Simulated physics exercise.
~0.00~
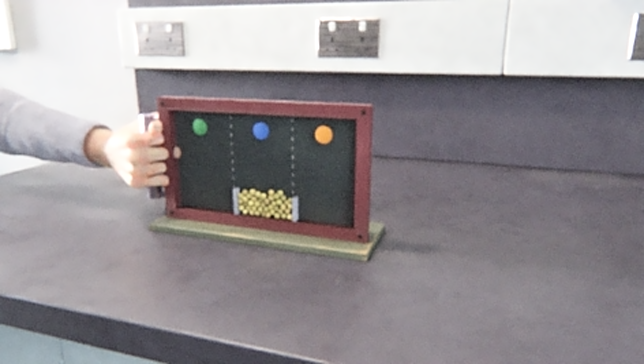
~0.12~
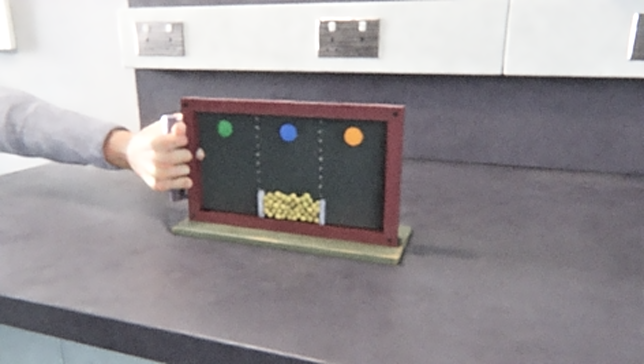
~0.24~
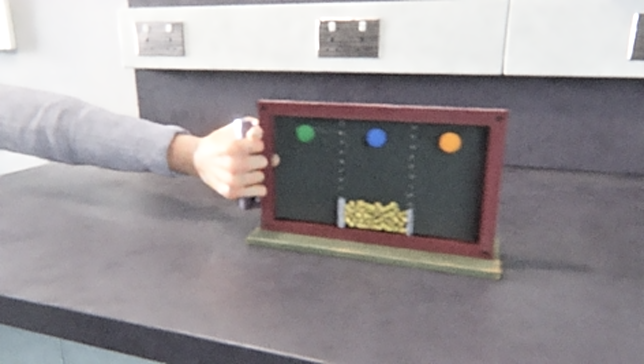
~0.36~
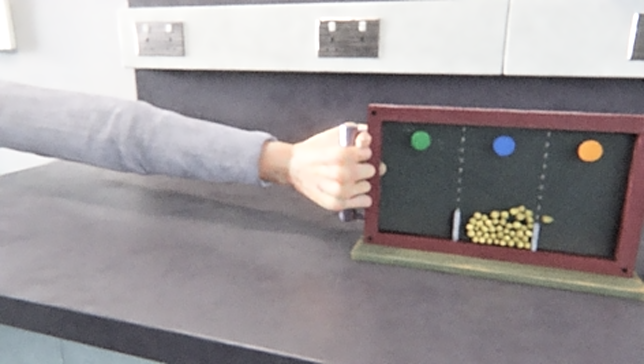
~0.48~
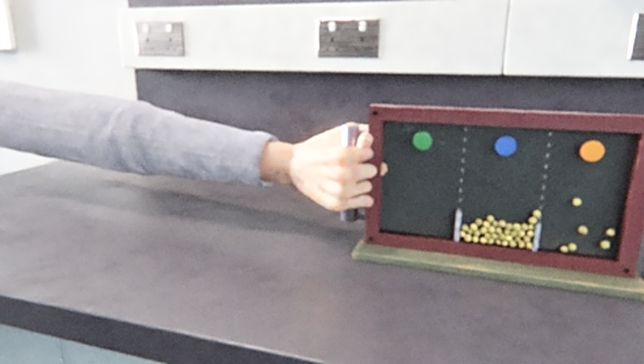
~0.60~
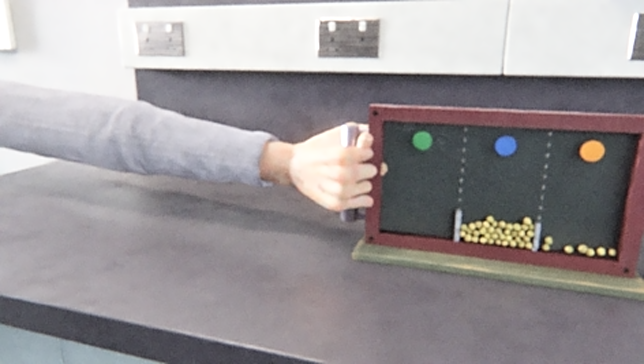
A hand reaching in from the left, its arm in a grey sleeve, grips the side of a dark red framed box with a clear front on a dark grey counter. Green, blue and orange dots run left to right across its dark back, and yellowish beans lie heaped between two short grey dividers beneath the blue dot. The hand pushes the box far to the right, then it stops. The beans surge rightward, and some spill over the right divider. They scatter and settle beneath the orange dot, while most remain under blue and none lie under green.
